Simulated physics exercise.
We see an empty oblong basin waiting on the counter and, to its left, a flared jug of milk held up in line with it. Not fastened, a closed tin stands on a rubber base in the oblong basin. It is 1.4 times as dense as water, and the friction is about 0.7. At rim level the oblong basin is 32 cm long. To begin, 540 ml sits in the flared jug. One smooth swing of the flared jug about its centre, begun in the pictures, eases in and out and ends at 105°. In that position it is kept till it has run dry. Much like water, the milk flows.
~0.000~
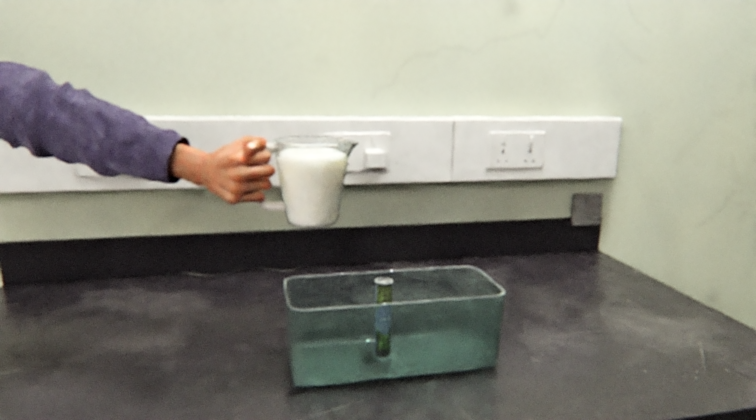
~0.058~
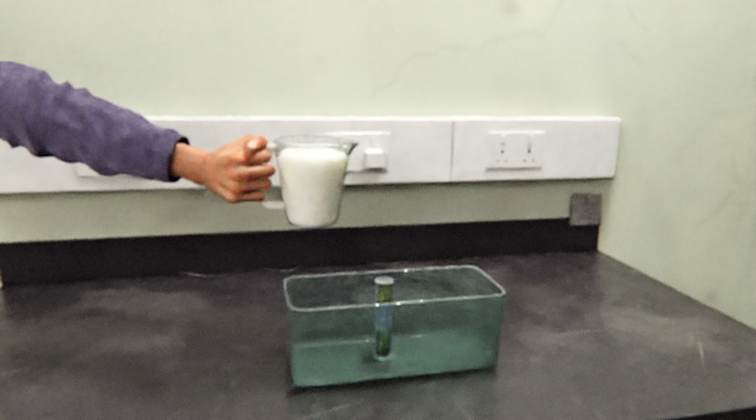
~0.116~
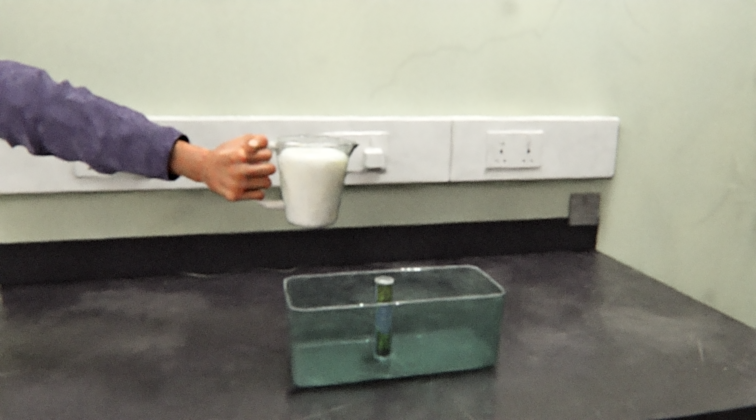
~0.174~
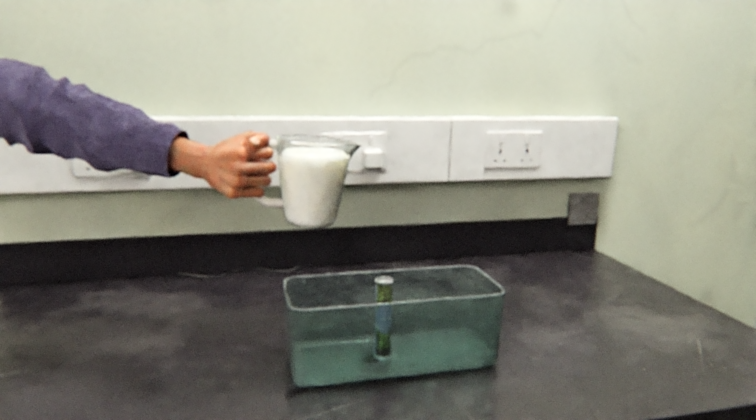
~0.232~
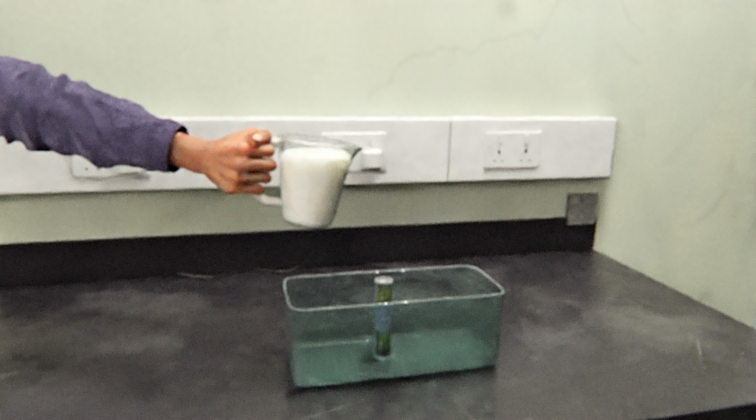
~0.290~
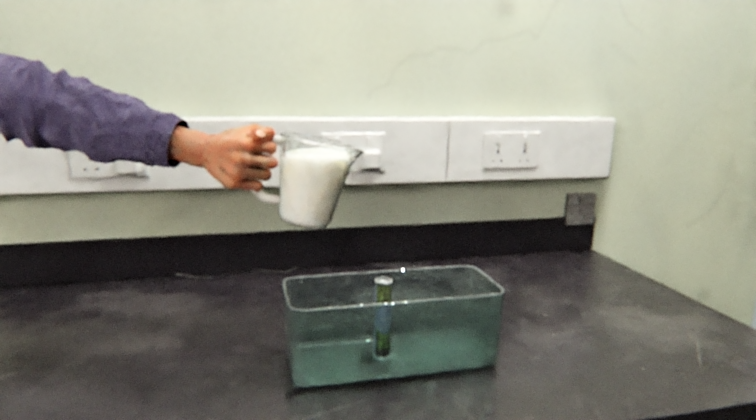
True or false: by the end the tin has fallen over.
False.
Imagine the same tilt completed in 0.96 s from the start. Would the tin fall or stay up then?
Outcome - the tin remains standing.
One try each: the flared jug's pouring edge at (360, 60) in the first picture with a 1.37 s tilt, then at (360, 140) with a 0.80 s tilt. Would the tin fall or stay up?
The tin stays vertical the first time and stays vertical the second time.
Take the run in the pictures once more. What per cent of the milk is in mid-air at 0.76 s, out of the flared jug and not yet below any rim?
It comes to roughly 18 per cent.
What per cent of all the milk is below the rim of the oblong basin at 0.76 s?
Roughly 6 per cent.
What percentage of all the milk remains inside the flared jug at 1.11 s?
Around 22 in a hundred.
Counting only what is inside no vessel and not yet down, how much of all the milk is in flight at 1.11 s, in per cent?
Close to 22 %.
After 0.76 s the tilt is 62° and 77 per cent is still to pour; the tin stands where it began.
After 1.11 s the tilt is 96° and 21 per cent is still to pour; the tin stands where it began.
After 1.48 s the tilt is 105° and 0 per cent is still to pour; the tin stands where it began.
After 1.87 s the tilt is 105° and 0 per cent is still to pour; the tin stands where it began.
In the end the tin stands where it began.
